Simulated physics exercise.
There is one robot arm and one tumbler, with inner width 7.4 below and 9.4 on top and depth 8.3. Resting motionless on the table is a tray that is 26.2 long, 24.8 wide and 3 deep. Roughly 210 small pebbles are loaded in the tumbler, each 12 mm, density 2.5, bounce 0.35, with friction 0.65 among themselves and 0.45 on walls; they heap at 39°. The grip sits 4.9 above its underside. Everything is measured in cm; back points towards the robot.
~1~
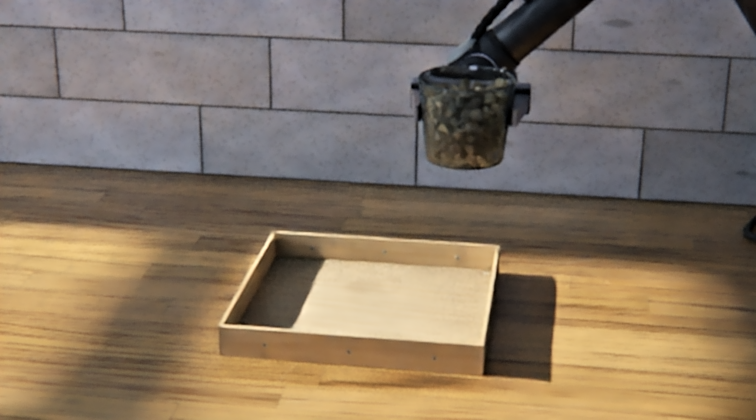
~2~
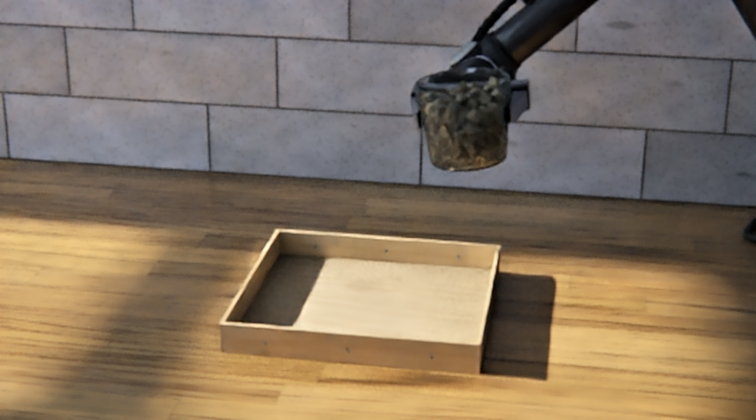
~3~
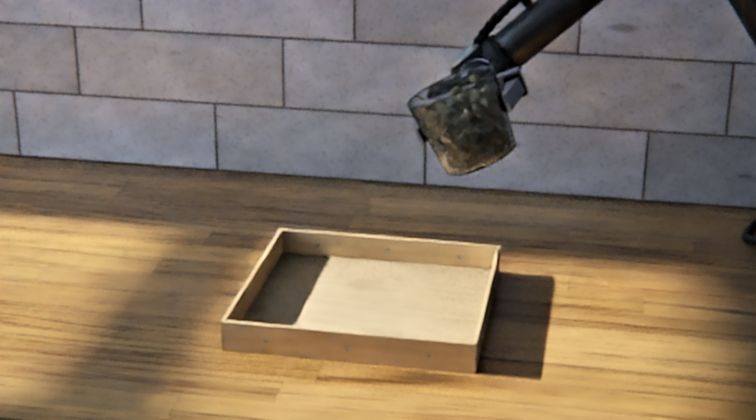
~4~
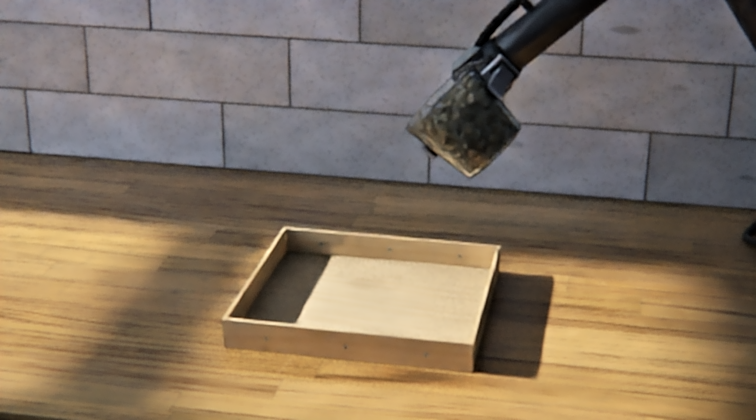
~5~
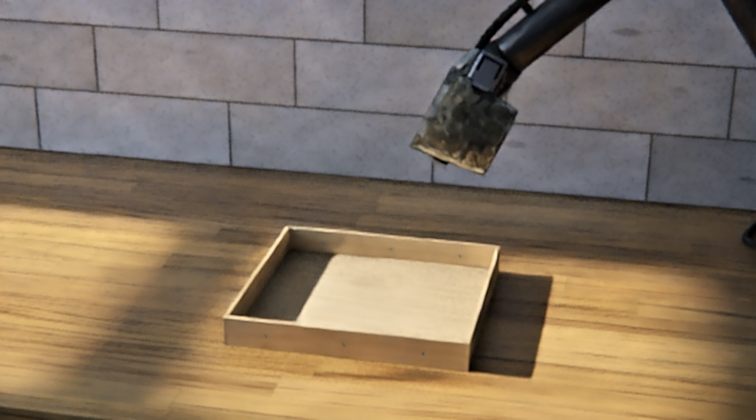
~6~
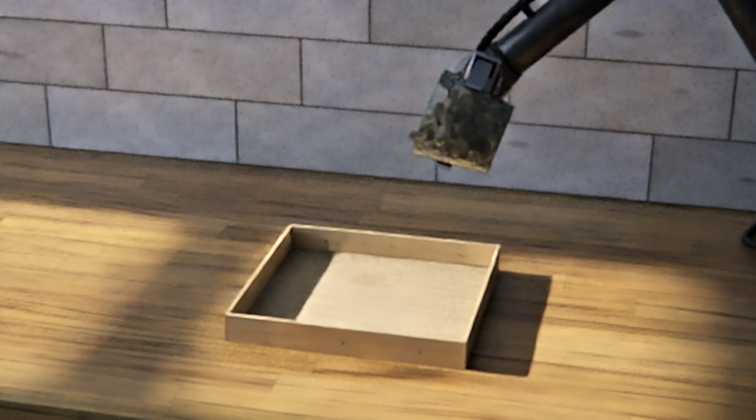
At first, a black robot arm holds a clear tumbler of small dark pebbles upright above a shallow, empty wooden tray on a wooden table. The arm then steadily tilts the tumbler until it leans steeply, its pebbles still inside, while the tray stays empty below.
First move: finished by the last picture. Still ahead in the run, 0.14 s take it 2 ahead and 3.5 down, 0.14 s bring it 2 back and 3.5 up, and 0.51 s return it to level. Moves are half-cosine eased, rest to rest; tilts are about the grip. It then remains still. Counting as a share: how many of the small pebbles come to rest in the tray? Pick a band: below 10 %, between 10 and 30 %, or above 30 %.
The share falls below 10 %.
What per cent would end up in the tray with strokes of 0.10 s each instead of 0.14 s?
I'd expect some 10 per cent.
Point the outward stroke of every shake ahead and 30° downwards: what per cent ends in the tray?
I'd say close to 20 per cent.
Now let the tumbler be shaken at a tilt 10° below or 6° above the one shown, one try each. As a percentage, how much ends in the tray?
5 and 10 %.
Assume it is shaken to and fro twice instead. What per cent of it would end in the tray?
It would then be around 10 per cent.
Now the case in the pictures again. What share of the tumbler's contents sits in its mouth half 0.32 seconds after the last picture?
Some 45 percent is in that half.
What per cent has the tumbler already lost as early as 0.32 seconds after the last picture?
About 5 per cent so far.
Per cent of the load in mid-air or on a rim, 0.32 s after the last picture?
Roughly 2 per cent.
Then, 0.32 s on, tilted 71° forward, highest piece 26 above the table; 196 in the tumbler, 5 in the tray, 5 in flight or on a rim.
Then, 0.63 s on, tilted 16° forward, highest piece 26 above the table; 192 in the tumbler, 14 in the tray.
Then, 0.99 s on, level, highest piece 26 above the table; 192 in the tumbler, 14 in the tray.
Then, 2.04 s on, level, highest piece 26 above the table; 192 in the tumbler, 14 in the tray.
In the end, 192 in the tumbler, 14 in the tray. That is 7 % in the tray.
